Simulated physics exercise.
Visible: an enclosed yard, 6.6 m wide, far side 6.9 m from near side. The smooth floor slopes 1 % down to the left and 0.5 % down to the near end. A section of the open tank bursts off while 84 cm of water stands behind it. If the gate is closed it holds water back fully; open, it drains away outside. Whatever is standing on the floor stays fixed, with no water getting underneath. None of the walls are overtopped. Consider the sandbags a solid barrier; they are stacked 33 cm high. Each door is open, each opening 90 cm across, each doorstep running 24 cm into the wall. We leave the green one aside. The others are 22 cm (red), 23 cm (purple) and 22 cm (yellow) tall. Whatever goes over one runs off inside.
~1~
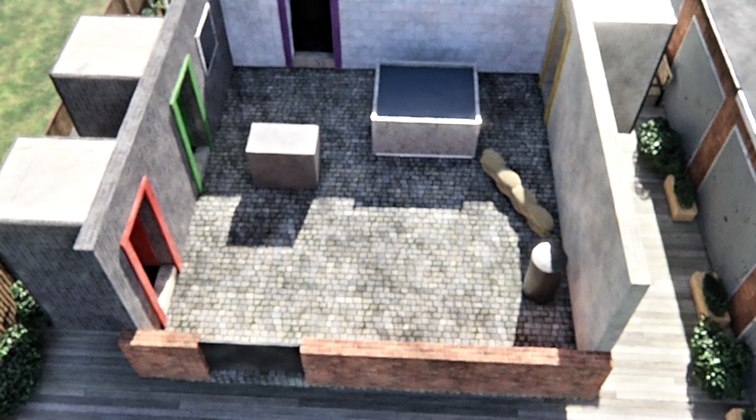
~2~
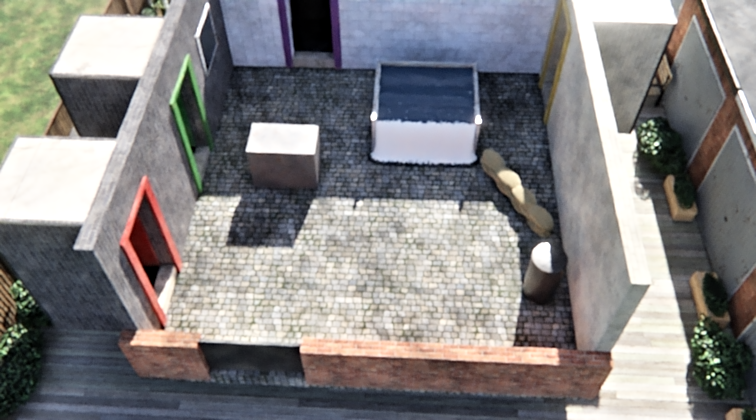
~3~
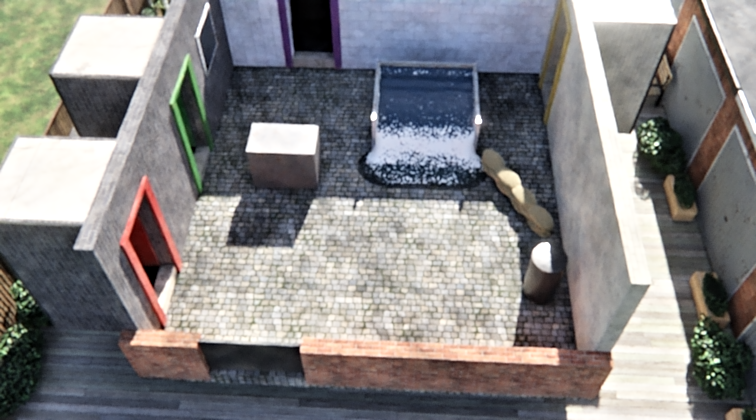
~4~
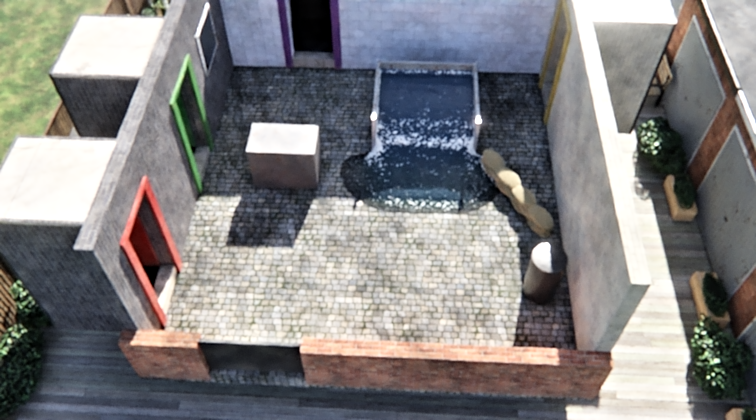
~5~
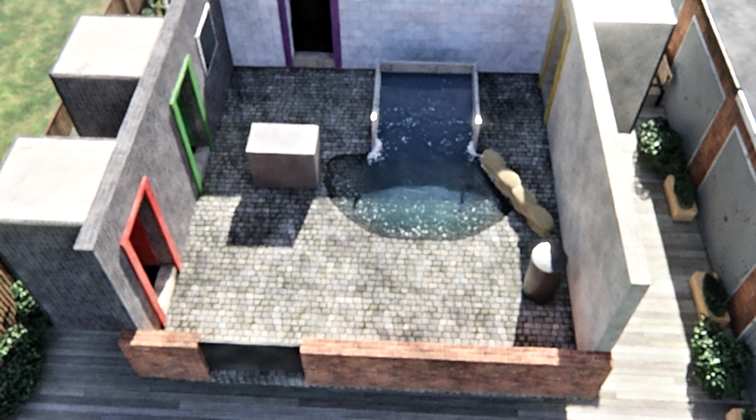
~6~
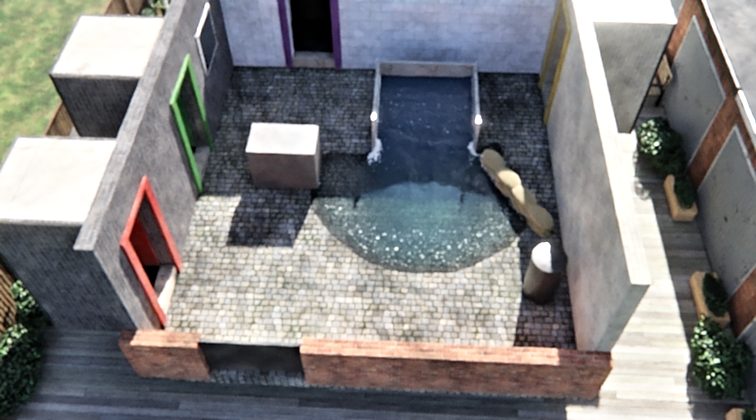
Water bursting through the front of an open tank and fanning out across a walled cobbled yard, spreading past a pale block and sandbags.
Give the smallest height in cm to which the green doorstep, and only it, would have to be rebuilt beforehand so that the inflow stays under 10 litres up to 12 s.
Roughly 8 cm.
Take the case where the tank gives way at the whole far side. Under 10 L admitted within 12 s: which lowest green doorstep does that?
Estimate: Near 8.0 cm.
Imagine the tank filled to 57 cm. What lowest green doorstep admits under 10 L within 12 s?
It would take a step of about 5.0 cm.
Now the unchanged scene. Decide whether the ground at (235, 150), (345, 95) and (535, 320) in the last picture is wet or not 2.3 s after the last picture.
In order: Untouched, untouched, soaked.
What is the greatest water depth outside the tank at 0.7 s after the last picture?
Up to some 36 centimetres, I'd say.
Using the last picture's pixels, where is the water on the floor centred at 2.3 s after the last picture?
At about (397, 269).
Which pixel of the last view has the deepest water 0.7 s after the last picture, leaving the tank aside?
(421, 368).
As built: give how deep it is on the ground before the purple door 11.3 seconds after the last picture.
Roughly 6.5 cm deep.
Then, 0.7 s after the last picture water covers 45 % of the floor, deepest (36 cm) near (421, 368); it has not reached the green door.
Then, 2.3 s after the last picture water covers 55 % of the floor, deepest (40 cm) near (156, 356); it has not reached the green door.
Then, 11.3 s after the last picture water covers 90 % of the floor, deepest (12 cm) near (156, 356); 8 cm at the green door, 0 litres in over its 18 cm doorstep.
At the green door as built, the water peaked near 12 cm, 6.9 s after the last picture.
Run again over the same 12 s with other heights there, 19 litres in over 7 cm, 6 litres over 9 cm. The limit of 10 litres is kept from about 8 cm up.
